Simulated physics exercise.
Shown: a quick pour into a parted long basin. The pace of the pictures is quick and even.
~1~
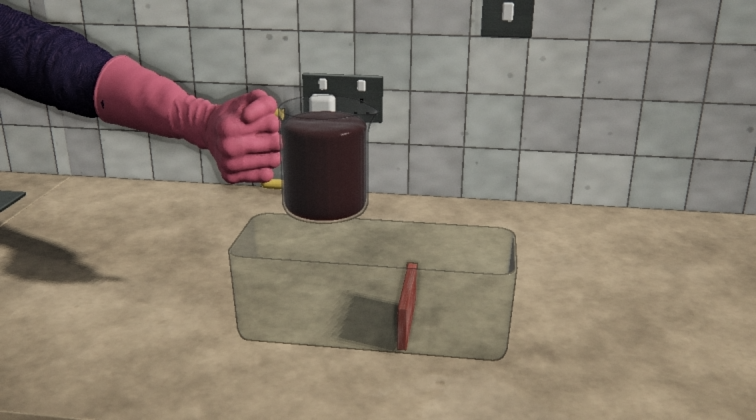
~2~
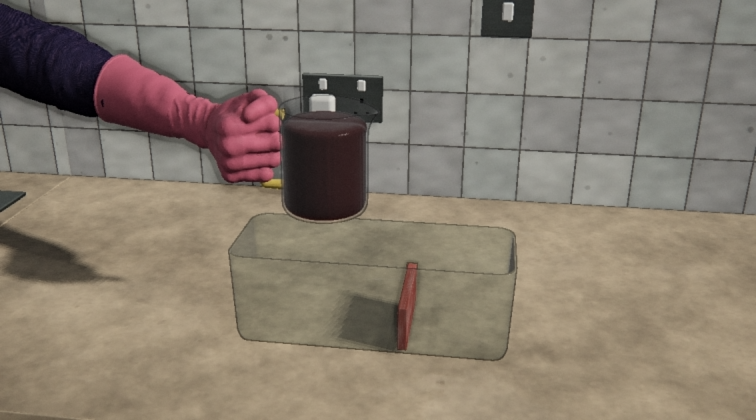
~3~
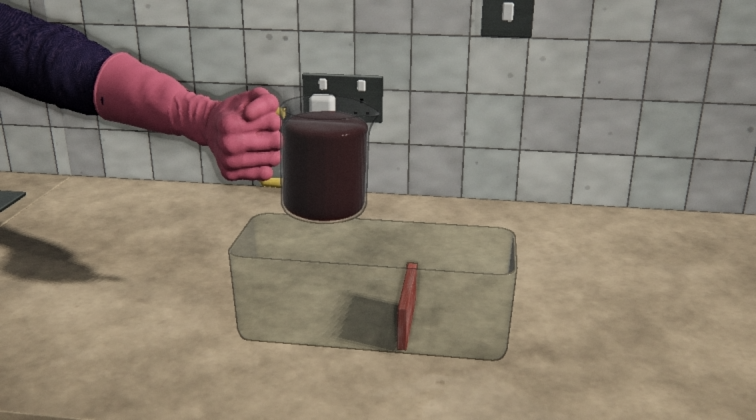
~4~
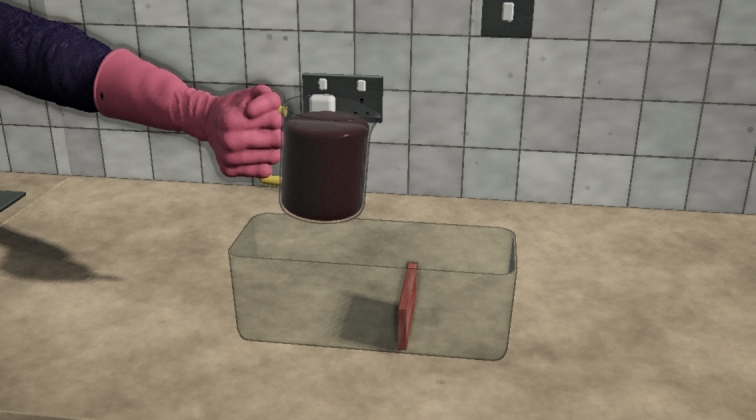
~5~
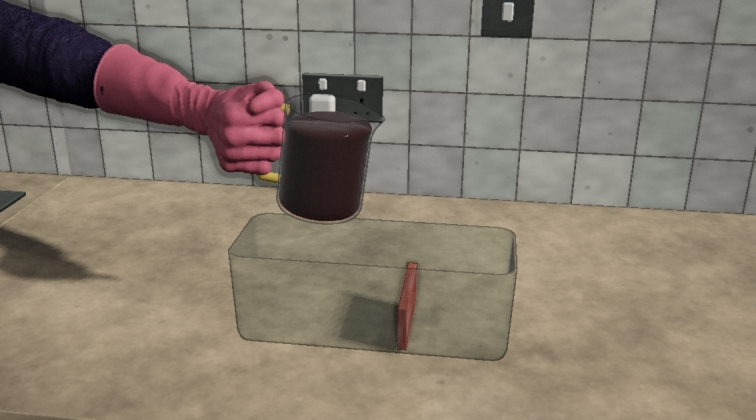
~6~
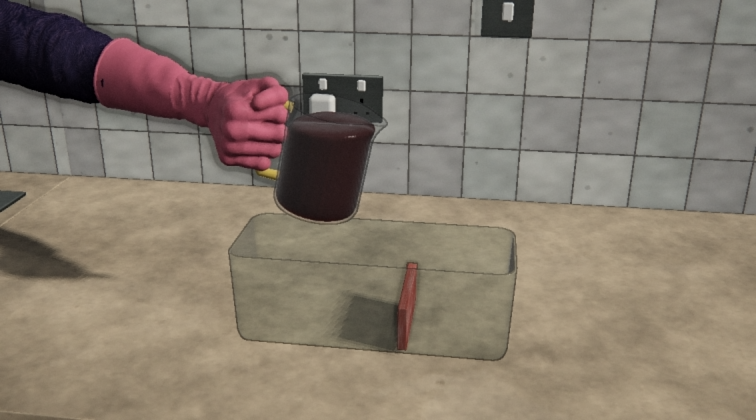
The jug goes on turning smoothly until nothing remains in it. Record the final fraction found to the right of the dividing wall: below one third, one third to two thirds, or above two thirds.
Final fraction right of the wall: Above two thirds.
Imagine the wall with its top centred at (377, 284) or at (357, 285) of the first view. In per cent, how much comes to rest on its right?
First try close to 100 percent, second try close to 100 percent.
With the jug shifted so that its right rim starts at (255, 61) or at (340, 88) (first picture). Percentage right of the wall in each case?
Near 5 in a hundred first, near 40 in a hundred second.
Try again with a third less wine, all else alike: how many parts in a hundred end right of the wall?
70 per cent or so.
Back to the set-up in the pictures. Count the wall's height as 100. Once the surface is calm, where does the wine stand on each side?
About 10 per cent on the left and 80 per cent on the right.
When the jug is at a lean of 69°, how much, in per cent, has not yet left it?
About 80 per cent.
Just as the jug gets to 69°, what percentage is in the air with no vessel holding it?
15 %.
A moment on, the jug is tipped part way and 81 per cent is still to pour, 0 is left of the wall and 6 right of it.
Next, the jug is tipped right over and 24 per cent is still to pour, 3 is left of the wall and 60 right of it.
Then the jug is tipped right over and 1 per cent is still to pour, 19 is left of the wall and 79 right of it.
Later the jug is tipped right over and 0 per cent is still to pour, 21 is left of the wall and 79 right of it.
At rest 21 per cent lies left of the wall, 79 right of it and 0 outside.
